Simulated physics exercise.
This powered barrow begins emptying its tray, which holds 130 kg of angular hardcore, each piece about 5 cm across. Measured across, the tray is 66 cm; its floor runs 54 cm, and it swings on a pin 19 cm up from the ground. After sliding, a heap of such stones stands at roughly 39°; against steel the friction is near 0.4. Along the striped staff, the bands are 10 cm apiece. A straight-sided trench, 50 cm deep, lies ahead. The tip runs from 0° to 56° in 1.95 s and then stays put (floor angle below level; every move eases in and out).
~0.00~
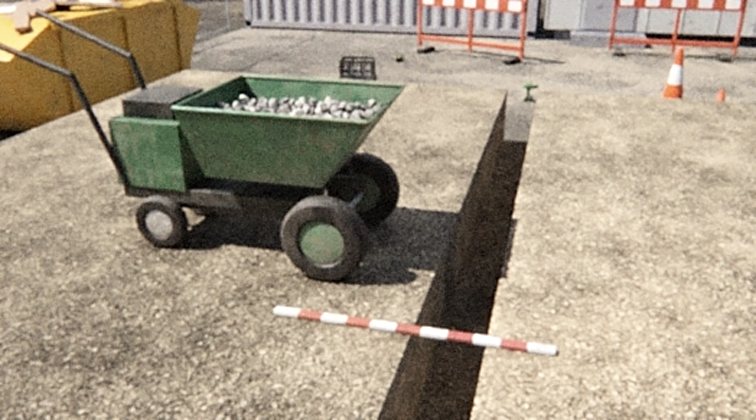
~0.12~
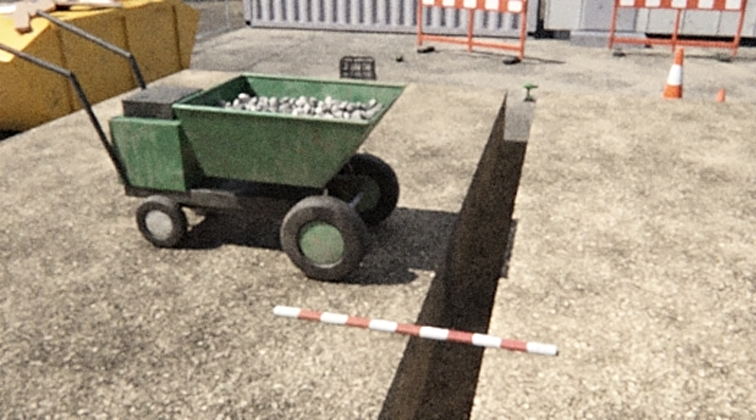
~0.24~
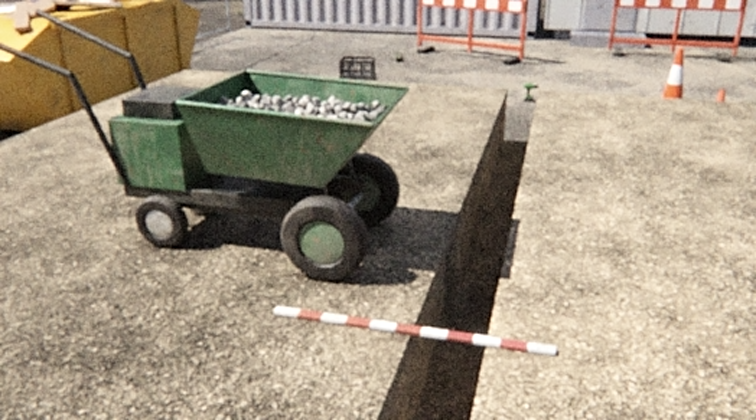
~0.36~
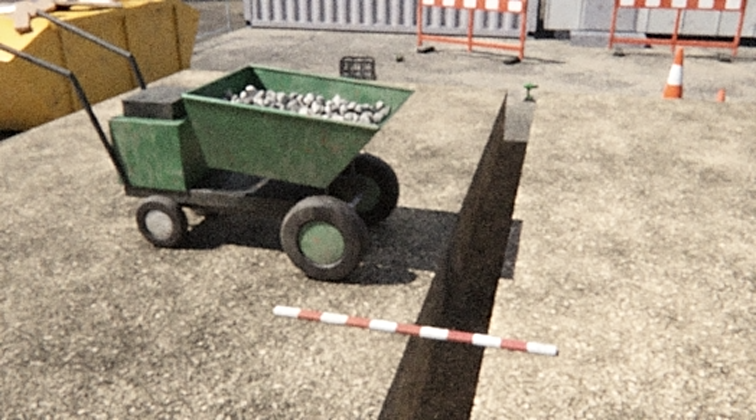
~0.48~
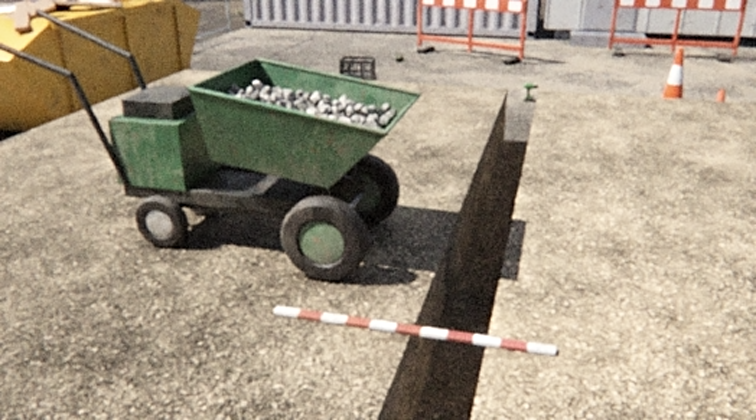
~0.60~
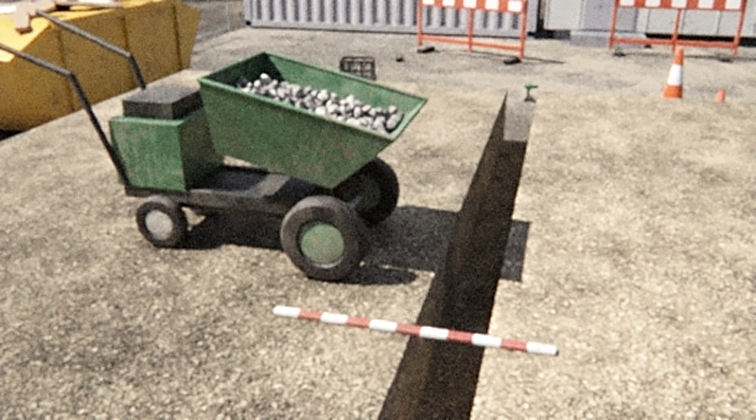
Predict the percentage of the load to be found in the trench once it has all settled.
Roughly 4 percent of the load ends up there.
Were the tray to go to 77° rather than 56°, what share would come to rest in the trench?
It would be near 80 per cent.
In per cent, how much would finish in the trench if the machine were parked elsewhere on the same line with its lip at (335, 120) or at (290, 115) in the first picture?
The first start gives about 5 per cent, the second about 0.
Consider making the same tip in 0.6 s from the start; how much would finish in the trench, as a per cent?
Then some 15 per cent would.
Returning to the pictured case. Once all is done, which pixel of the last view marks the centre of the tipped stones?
Their middle lands near (474, 360).
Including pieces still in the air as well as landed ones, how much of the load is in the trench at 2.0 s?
By that point it's something like 0 in a hundred.
After 1.5 s the floor is at 47°; 100 % in the tray; the foremost stones are at (438, 182).
After 2.0 s the floor is at 56°; 100 % in the tray; the foremost stones are at (465, 217).
After 2.4 s the floor is at 56°; 99 % in the tray, 1 % in the trench; the foremost stones are at (488, 309).
After 4.3 s the floor is at 56°; 95 % in the tray, 4 % in the trench, 1 % past the trench; the foremost stones are at (518, 299).
